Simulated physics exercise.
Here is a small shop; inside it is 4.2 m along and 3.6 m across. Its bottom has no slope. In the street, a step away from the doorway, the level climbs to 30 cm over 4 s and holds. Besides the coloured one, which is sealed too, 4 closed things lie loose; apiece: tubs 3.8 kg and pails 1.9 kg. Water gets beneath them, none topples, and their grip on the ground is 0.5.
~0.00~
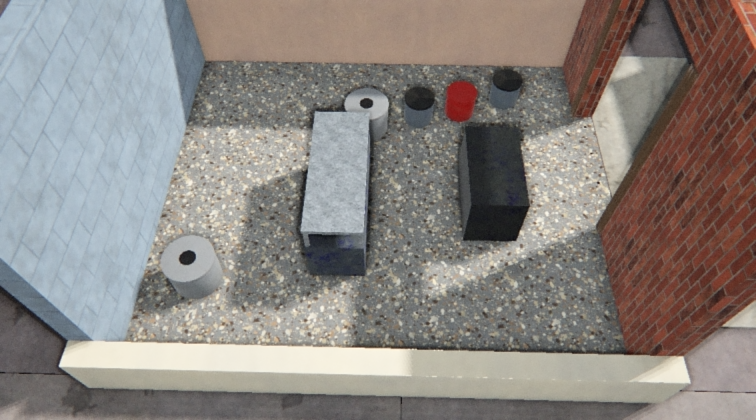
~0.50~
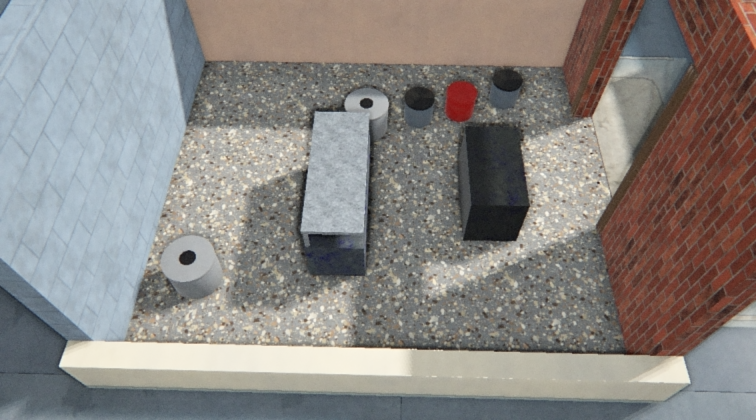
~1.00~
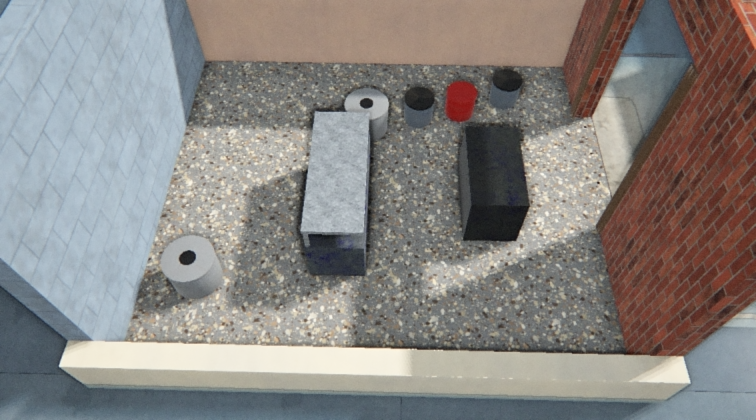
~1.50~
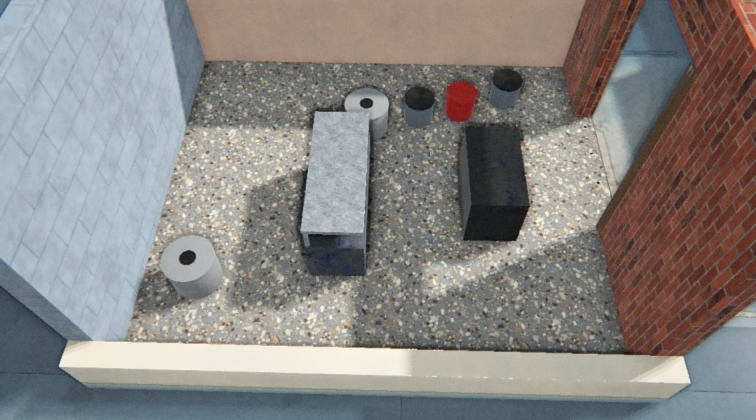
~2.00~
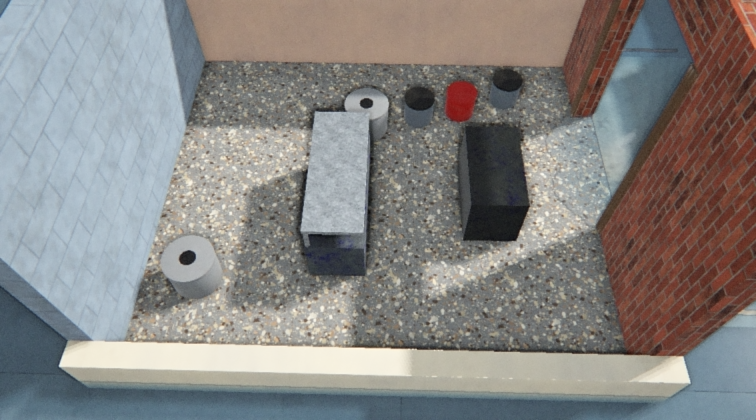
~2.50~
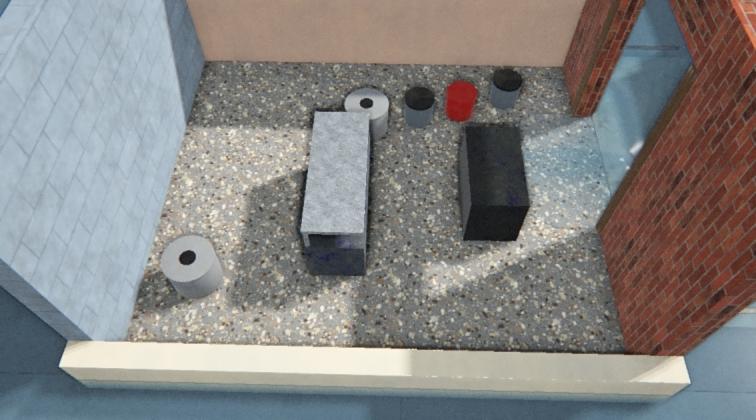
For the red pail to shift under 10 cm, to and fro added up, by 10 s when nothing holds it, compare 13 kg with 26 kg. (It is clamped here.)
I expect that neither load is enough.
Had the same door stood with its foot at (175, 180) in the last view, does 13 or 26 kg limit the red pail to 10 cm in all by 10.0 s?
Then only the higher weight holds it.
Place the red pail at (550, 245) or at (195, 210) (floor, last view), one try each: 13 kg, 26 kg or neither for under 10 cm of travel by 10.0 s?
In turn: Neither holds; it takes the larger.
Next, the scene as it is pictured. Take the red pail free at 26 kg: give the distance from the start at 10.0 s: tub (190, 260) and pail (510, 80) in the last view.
In that order: 150 cm, 60 cm.
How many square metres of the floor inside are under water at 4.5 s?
About 7.5 m2.
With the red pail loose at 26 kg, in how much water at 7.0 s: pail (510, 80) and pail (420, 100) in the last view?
About 10 and 14 cm.
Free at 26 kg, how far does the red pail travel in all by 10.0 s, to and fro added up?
Some 30 cm in all.
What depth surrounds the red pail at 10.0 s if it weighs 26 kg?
About 12 cm.
After 3.5 s the red pail would be 1 cm from its start with 13 kg and 0 cm from its start with 26 kg; 6 cm of water round it then.
After 4.5 s the red pail would be 41 cm from its start with 13 kg and 0 cm from its start with 26 kg; 10 cm of water round it then.
After 7.0 s the red pail would be 199 cm from its start with 13 kg and 15 cm from its start with 26 kg; 11 cm of water round it then.
After 10.0 s the red pail would be 279 cm from its start with 13 kg and 34 cm from its start with 26 kg; 12 cm of water round it then.
